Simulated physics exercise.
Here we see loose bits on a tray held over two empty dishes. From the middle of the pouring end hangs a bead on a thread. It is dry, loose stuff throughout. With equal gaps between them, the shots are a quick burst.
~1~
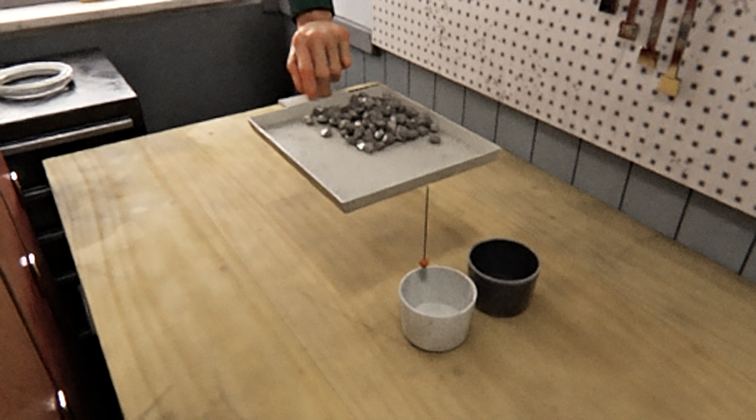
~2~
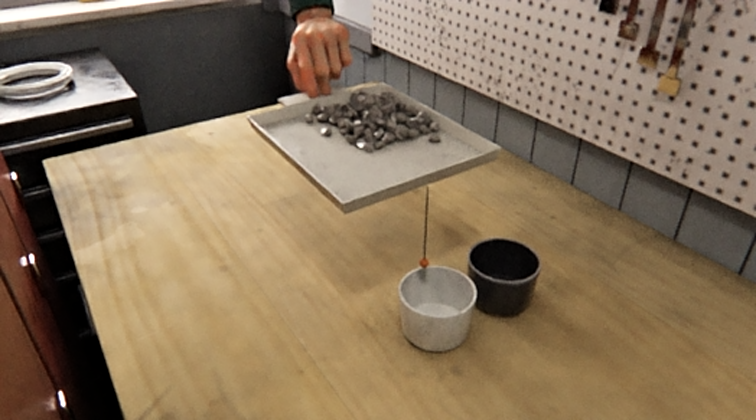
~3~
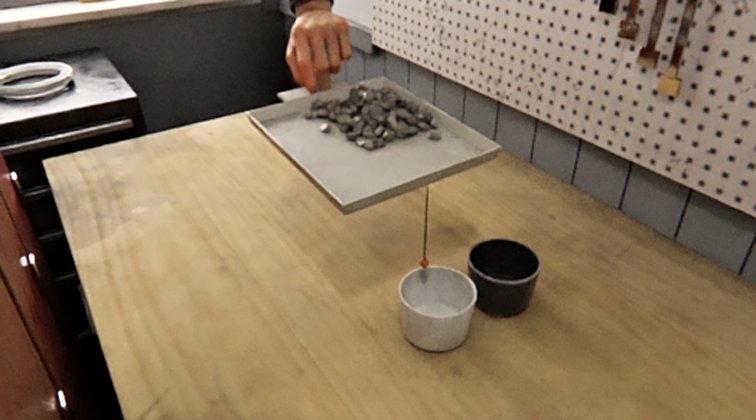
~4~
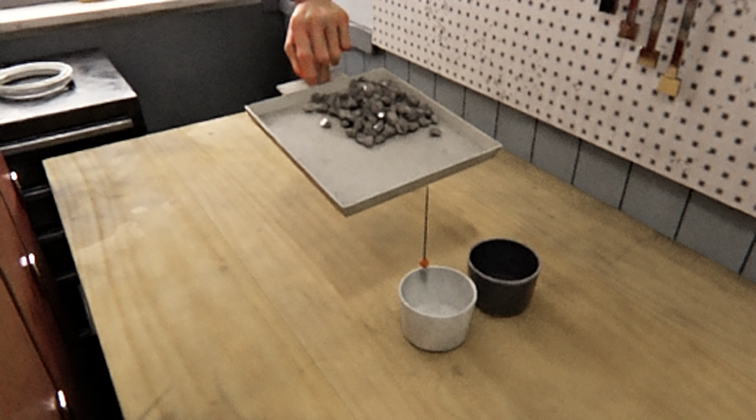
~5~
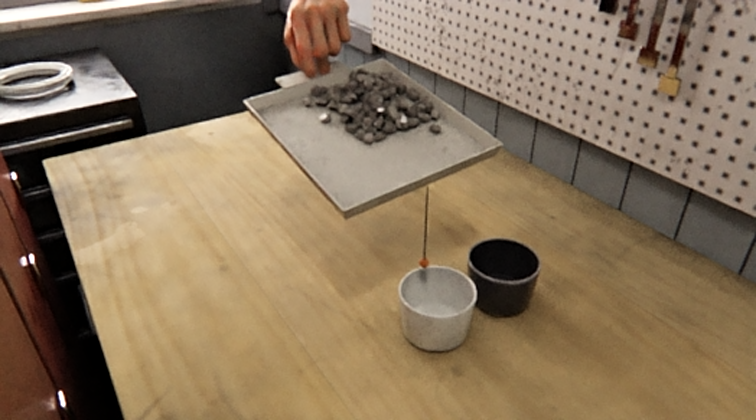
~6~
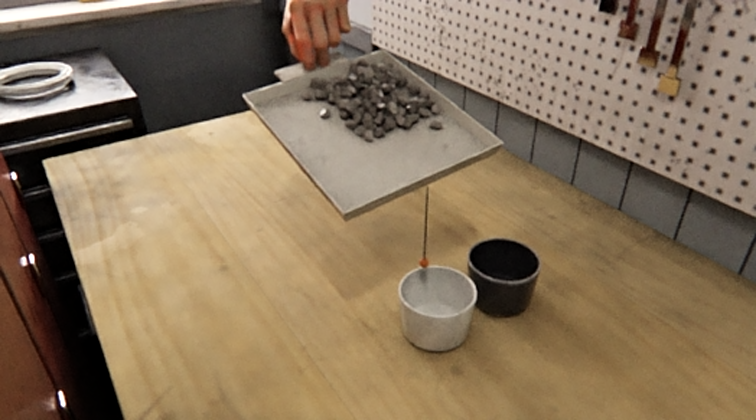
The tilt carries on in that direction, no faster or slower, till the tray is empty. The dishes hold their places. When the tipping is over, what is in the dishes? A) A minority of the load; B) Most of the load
(A) A minority of the load.
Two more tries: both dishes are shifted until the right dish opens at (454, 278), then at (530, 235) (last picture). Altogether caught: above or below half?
Placing 1: A majority of it. Placing 2: A minority of it.
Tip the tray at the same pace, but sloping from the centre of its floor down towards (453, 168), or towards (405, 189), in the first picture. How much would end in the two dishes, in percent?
80 % and 30 %.
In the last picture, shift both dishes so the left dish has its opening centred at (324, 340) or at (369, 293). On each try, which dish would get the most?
Result, try one: The right of the two; try two: The left of the two.
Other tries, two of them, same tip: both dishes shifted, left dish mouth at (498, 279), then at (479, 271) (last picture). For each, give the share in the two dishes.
Roughly 0 per cent, then roughly 0 per cent.
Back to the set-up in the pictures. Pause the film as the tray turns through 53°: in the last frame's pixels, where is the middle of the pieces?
Near the pixel (373, 189).
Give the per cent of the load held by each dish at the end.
About 20 % ends in the left dish and about 0 % in the right dish.
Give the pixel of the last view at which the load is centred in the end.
Resting centre, last picture - approx. (365, 361).
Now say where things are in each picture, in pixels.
The first frame shows corners of the pouring end near (345, 199) and (496, 148), level; middle of the load near (373, 118), bits of gravel; left dish near (460, 328); right dish near (527, 294); bead on its thread near (424, 263).
The second frame shows corners of the pouring end near (345, 200) and (496, 147), level; middle of the load near (373, 117).
The third frame shows corners of the pouring end near (345, 202) and (497, 146), tipped barely, lowest at the left corner; middle of the load near (373, 113).
The fourth frame shows corners of the pouring end near (345, 204) and (497, 145), tipped a little, lowest at the left corner; middle of the load near (373, 108).
The fifth frame shows corners of the pouring end near (345, 207) and (498, 143), tipped a little, lowest at the left corner; middle of the load near (373, 102).
The sixth frame shows corners of the pouring end near (345, 209) and (498, 142), tipped a little, lowest at the left corner; middle of the load near (373, 96); left dish near (460, 328); right dish near (527, 294).
Shortly afterwards, tray tipped steeply; the bulk on the tray; a little in the air.
Next, tray tipped right over; near a quarter on the tray; a little in the left dish; near half outside both; near a quarter in the air.
Some moments later, tray tipped past a quarter turn; a little in the left dish; the bulk outside both.
In the end, tray tipped past a quarter turn; a little in the left dish; none at all in the right dish; the bulk outside both.
